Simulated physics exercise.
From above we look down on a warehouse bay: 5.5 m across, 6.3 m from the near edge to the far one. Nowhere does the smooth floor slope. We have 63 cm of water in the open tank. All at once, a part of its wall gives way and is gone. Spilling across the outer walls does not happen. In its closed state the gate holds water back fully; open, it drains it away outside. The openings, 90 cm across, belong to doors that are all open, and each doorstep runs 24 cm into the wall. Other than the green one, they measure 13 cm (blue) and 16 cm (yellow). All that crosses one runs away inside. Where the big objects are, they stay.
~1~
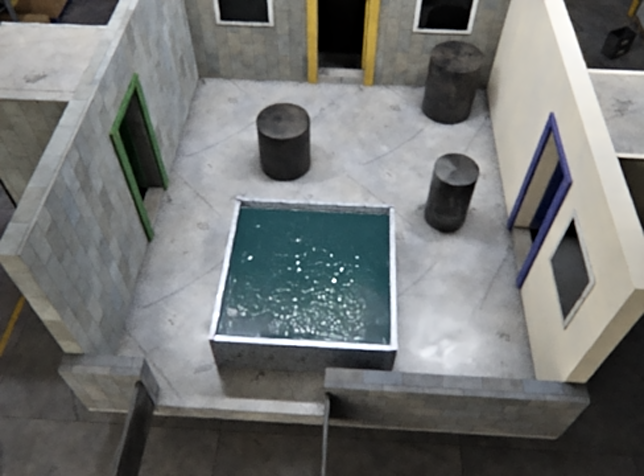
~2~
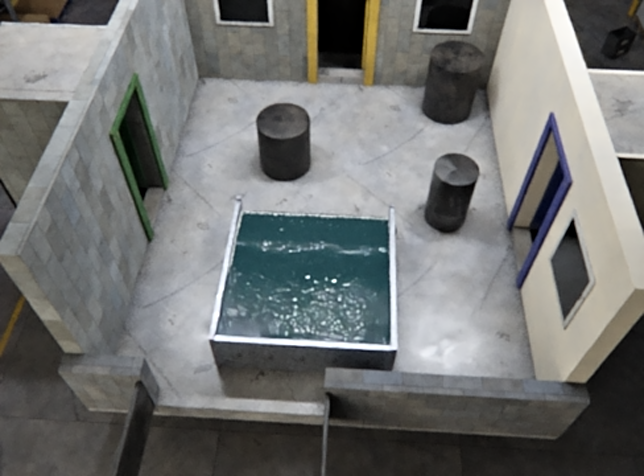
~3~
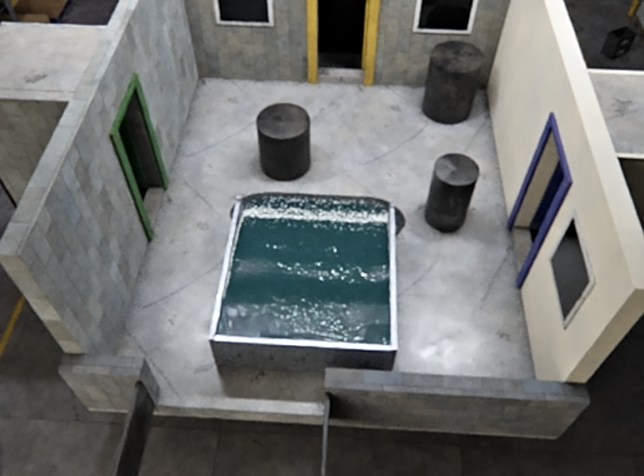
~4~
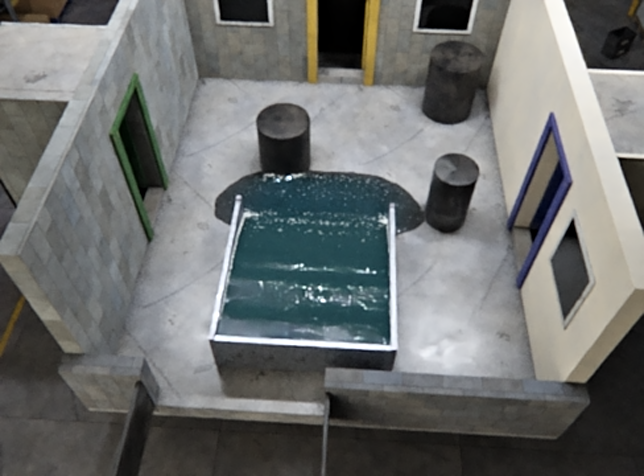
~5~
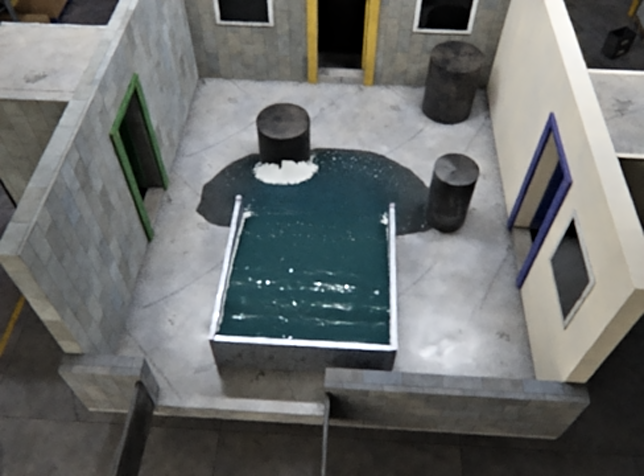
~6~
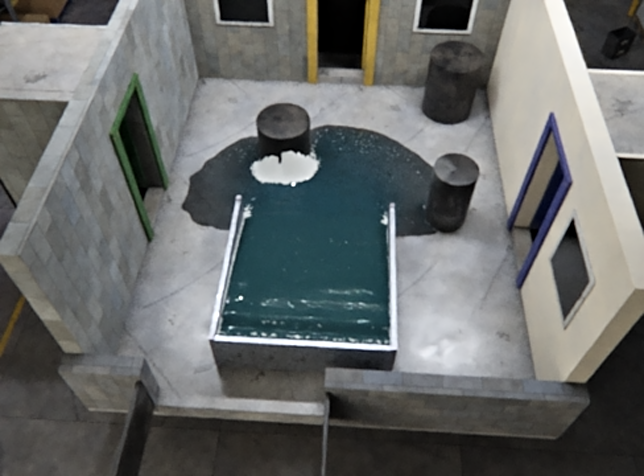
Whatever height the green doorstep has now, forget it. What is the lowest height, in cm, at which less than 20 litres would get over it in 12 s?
About 11.5 cm.
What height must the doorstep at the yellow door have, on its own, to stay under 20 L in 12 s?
For yellow: Close to 23 cm.
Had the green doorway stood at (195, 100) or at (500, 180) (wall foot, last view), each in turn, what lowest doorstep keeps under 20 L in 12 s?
Around 14.0 and 11.5 cm respectively.
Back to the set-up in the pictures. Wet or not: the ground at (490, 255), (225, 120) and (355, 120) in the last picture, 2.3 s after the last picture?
Spot one bone dry, spot two awash, spot three awash.
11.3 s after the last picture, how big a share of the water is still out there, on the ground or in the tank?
Roughly 82 in a hundred.
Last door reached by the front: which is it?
Answer: Blue door.
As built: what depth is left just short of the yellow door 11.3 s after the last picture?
7.0 cm.
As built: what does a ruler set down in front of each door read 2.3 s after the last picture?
In cm: Blue 0, green 12, yellow 25.
Then, 0.7 s after the last picture water covers 45 % of the floor, deepest (42 cm) near (289, 184); 1 cm at the green door, 0 litres in over its 9 cm doorstep.
Then, 2.3 s after the last picture water covers 60 % of the floor, deepest (35 cm) near (485, 107); 12 cm at the green door, 3 litres in over its 9 cm doorstep.
Then, 11.3 s after the last picture water covers 95 % of the floor, deepest (10 cm) near (213, 351); 8 cm at the green door, 49 litres in over its 9 cm doorstep.
At the green door as built, the water peaked near 16 cm, 4.5 s after the last picture.
Run again over the same 12 s with other heights there, 30 litres in over 10.5 cm, 6 litres over 14.5 cm. The limit of 20 litres is kept from about 11.5 cm up.
